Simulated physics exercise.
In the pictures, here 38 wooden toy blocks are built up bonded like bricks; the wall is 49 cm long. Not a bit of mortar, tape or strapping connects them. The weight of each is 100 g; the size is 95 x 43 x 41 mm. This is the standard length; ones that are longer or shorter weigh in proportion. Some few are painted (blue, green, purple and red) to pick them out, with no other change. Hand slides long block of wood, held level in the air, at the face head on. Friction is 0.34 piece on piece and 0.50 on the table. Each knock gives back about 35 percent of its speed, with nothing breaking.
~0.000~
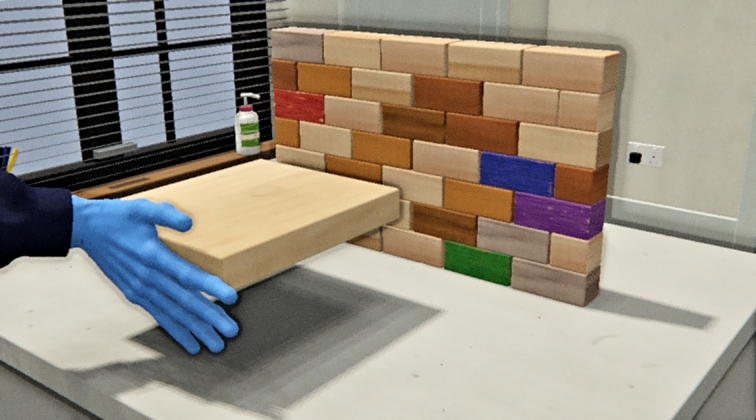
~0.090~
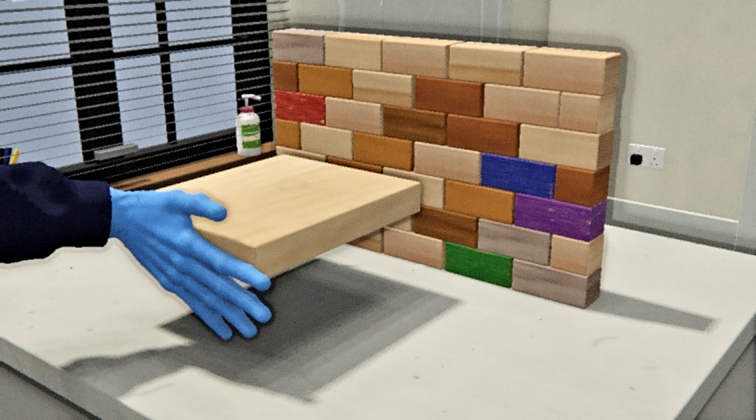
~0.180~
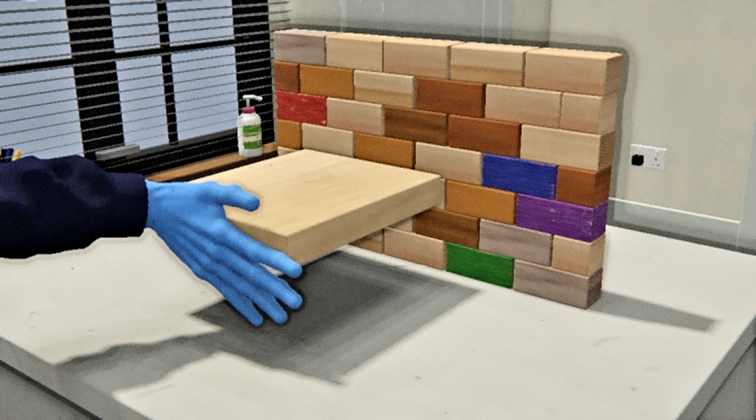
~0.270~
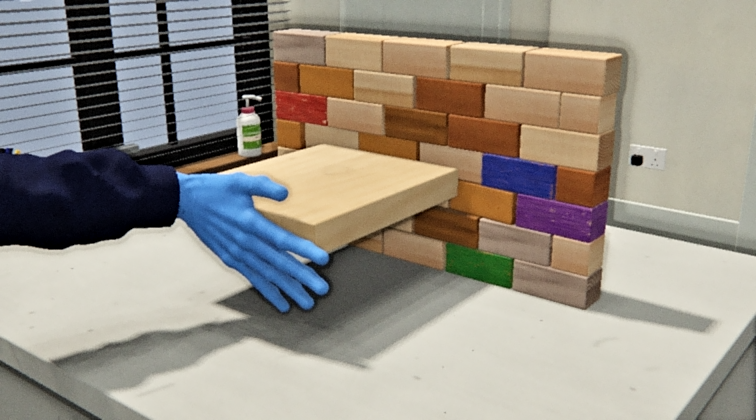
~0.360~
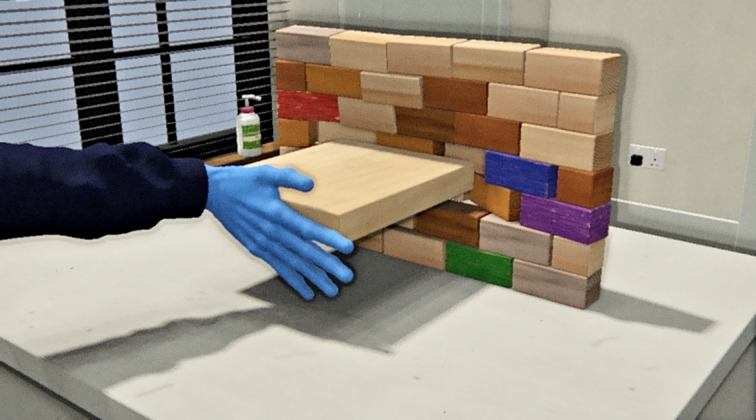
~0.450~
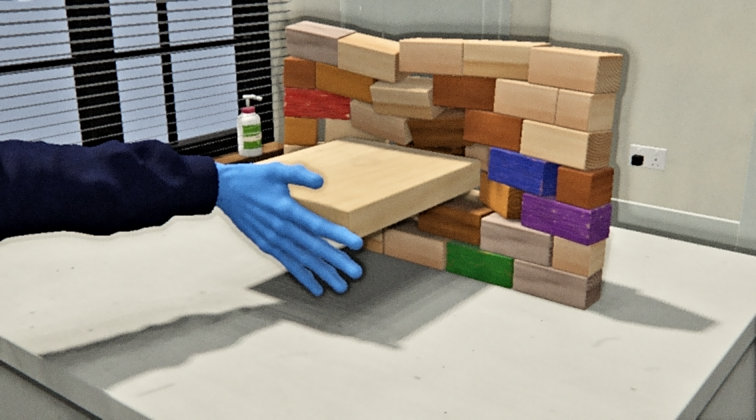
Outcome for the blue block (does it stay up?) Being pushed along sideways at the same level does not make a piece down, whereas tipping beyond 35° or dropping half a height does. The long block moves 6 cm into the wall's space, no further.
Down.
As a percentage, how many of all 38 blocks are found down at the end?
Share: Approx. 75 %.
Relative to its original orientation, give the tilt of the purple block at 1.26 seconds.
Some 0°.
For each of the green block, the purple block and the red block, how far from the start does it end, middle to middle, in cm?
Start to finish, close to green 0, purple 0, red 96 centimetres.
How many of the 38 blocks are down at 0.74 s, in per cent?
By then, 60 per cent.
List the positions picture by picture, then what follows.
In the first frame (places mark the middle of the side facing us), block in hand (387, 206) 11 cm short of touching; blue block (515, 175); red block (298, 107); green block (476, 264); nothing disturbed.
Block in hand (409, 199) 7 cm short of touching; blue block (516, 177), in the second frame.
Block in hand (430, 191) 31 mm short of touching; blue block (517, 177), in the third frame.
Block in hand (448, 184) 9 mm in; blue block (516, 177); 7 disturbed, none down, in the fourth frame.
Block in hand (464, 177) 47 mm in; blue block (515, 174) shifted 7 mm; red block (308, 107) shifted 14 mm; 26 disturbed, none down, in the fifth frame.
Block in hand (471, 175) 6 cm in, stopped; blue block (515, 171) leaning 4°; red block (317, 104) leaning 5°; purple block (554, 219) shifted 7 mm; 3 of the 38 blocks down, 31 disturbed in all, in the sixth frame.
After 0.74 s, 23 of the 38 blocks down; blue block leaning 33°; red block leaning 59°, 10 cm lower.
After 1.26 s, 29 of the 38 blocks down; blue block on its side; red block leaning 55°, 57 cm lower.
By the end (2.2 s), 29 of the 38 blocks down; blue block on its side; red block 91 cm lower; green block unmoved. As the last picture would show them, middles, blue block near (601, 245).
